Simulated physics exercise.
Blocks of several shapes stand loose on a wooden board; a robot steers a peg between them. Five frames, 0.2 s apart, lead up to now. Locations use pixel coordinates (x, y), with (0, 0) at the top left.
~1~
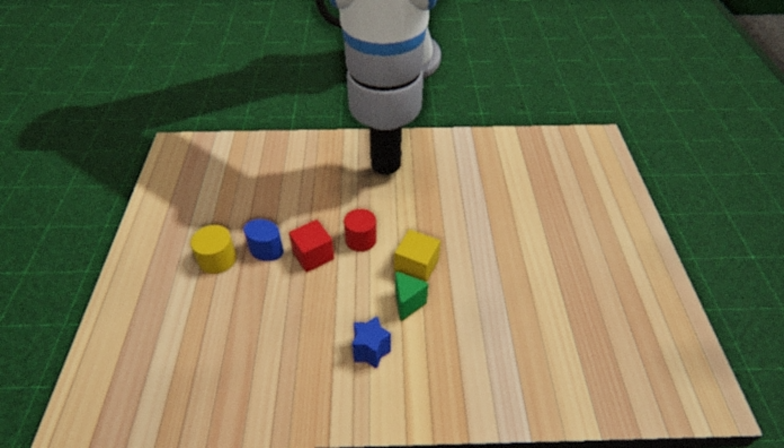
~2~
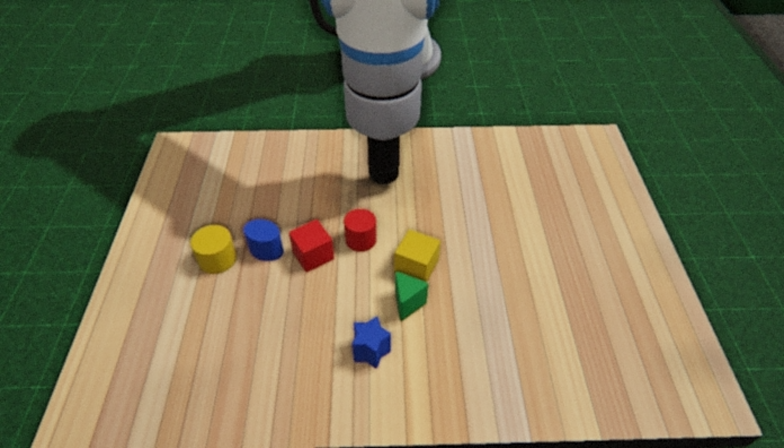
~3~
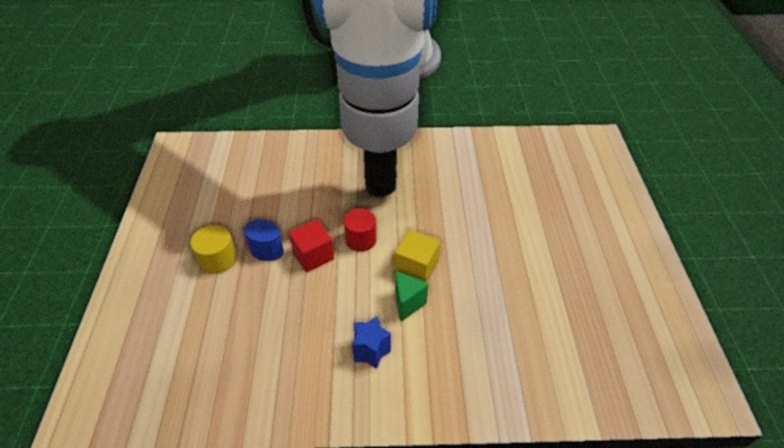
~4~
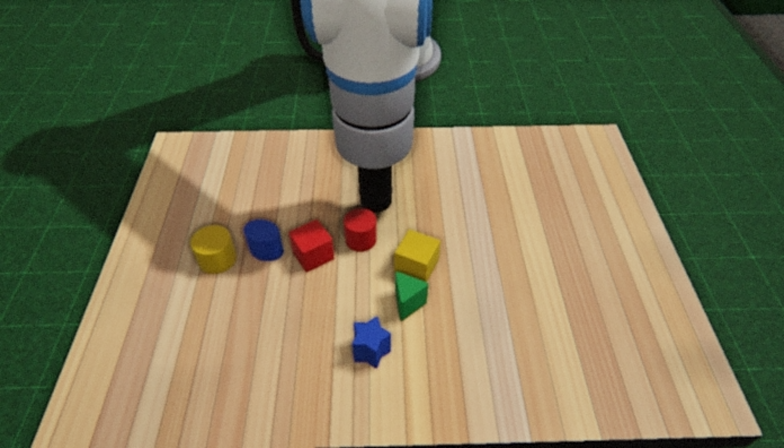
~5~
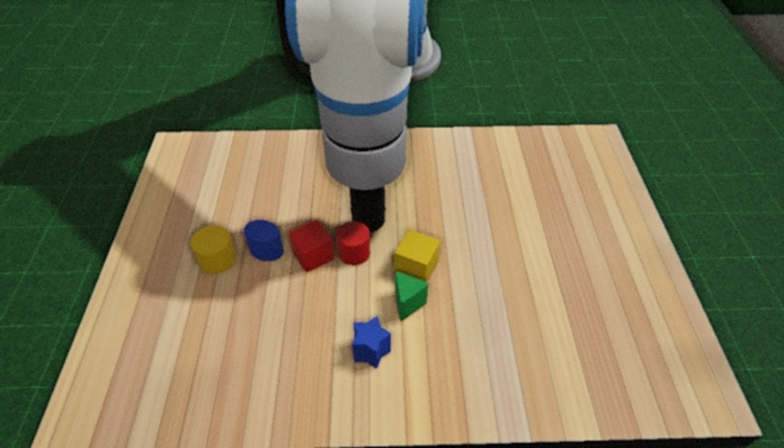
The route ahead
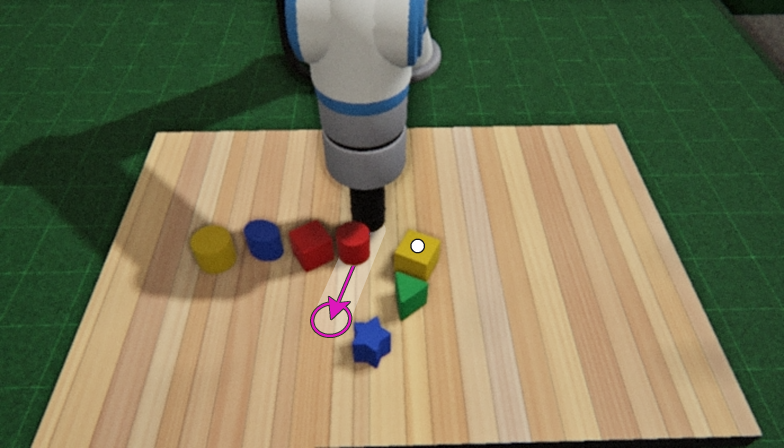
A robot arm lowered its black peg toward the blocks scattered on a wooden board, then nudged the red cylinder slightly down and left, close against the red cube, while the other blocks stayed put.
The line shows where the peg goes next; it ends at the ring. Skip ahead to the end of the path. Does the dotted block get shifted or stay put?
That block remains where it is.
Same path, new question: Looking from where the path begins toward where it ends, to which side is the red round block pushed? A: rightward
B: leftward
The one that fits is A, rightward.
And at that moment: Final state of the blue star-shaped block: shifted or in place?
It will be resting on its spot.
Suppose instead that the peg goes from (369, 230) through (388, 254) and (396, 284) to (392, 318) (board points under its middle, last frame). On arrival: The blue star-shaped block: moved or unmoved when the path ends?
It holds its position.
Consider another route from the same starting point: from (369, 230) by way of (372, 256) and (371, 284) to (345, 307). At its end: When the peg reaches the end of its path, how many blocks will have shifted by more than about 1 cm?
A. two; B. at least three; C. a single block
Choice C: A single block.
The line goes from (369, 230) to (331, 319); the dot is on the yellow four-sided block.
The first path, step by step. One third of the way, peg at (356, 249); red round block at (336, 262).
Two thirds of the way, peg at (343, 279); red round block at (315, 291).
At the end, peg at (330, 311); red round block at (292, 315); blue star-shaped block unmoved; yellow four-sided block unmoved.
